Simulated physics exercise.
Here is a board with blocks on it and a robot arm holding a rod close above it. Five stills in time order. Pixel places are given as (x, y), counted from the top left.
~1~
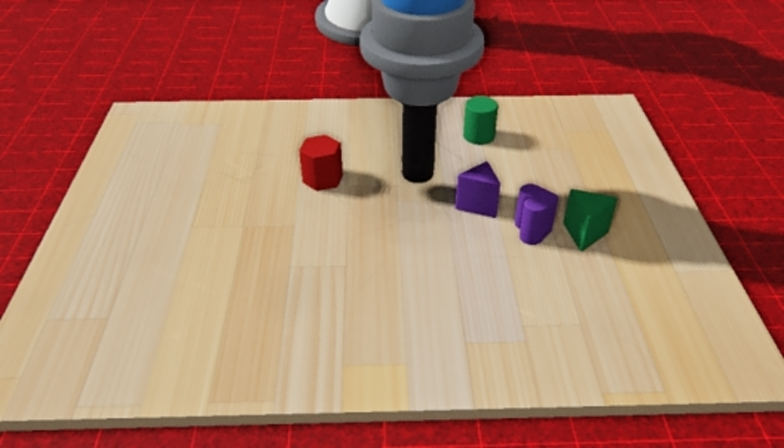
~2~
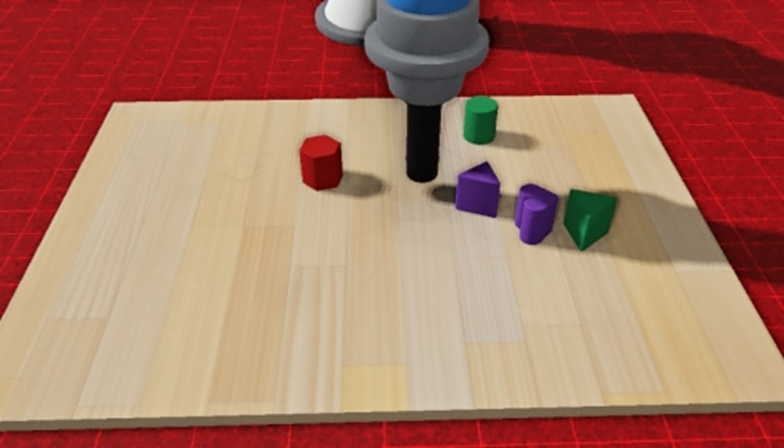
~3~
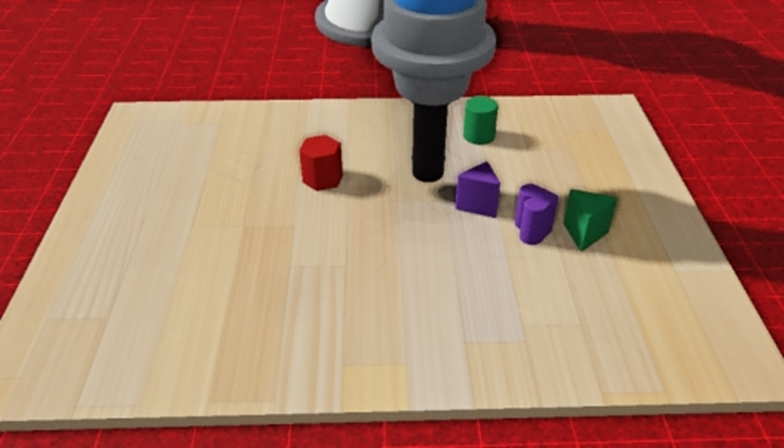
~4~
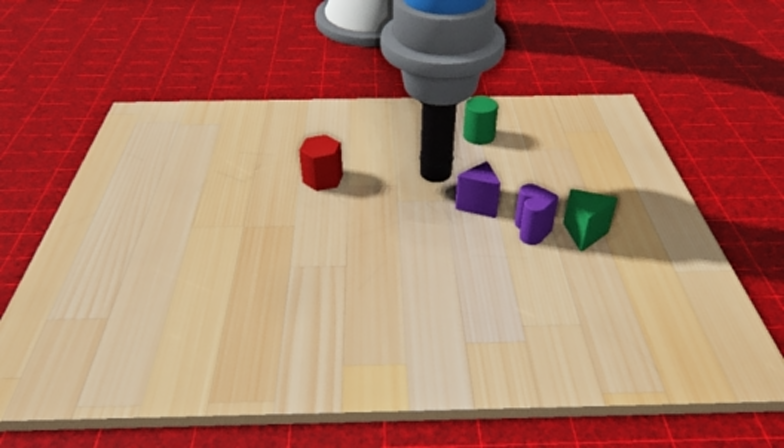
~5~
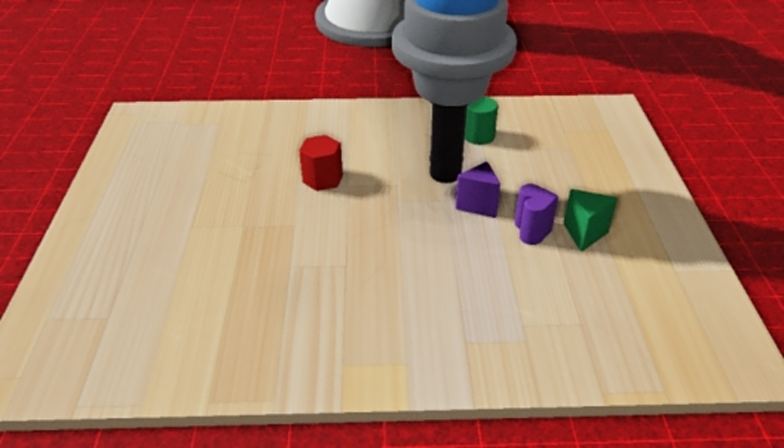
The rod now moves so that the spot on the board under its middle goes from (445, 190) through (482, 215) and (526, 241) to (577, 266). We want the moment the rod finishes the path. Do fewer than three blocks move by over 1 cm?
My answer is no.
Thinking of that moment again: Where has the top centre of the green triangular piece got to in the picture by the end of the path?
About (624, 196).
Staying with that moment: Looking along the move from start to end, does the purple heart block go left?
It seems so.
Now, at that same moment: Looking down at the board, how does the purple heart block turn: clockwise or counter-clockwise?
I'd predict that, seen from above, the purple heart block rotates counter-clockwise.
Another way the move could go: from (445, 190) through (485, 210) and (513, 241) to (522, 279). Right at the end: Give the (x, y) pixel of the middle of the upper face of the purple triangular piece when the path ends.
At pixel (561, 230).
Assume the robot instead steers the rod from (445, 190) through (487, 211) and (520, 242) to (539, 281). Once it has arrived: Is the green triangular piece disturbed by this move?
That block will leave its spot.
The first path, step by step. One third of the way, rod (485, 200); purple triangular piece (519, 185), turned 55° anticlockwise; purple heart block (550, 197), turned 40° clockwise.
Two thirds of the way, rod (530, 226); purple triangular piece (549, 189), turned 85° anticlockwise; purple heart block (575, 202), turned 35° clockwise; green triangular piece (607, 201).
At the end, rod (580, 251); purple triangular piece (551, 189), turned 90° anticlockwise; purple heart block (601, 211), turned 20° anticlockwise; green triangular piece (624, 196), turned 20° anticlockwise.
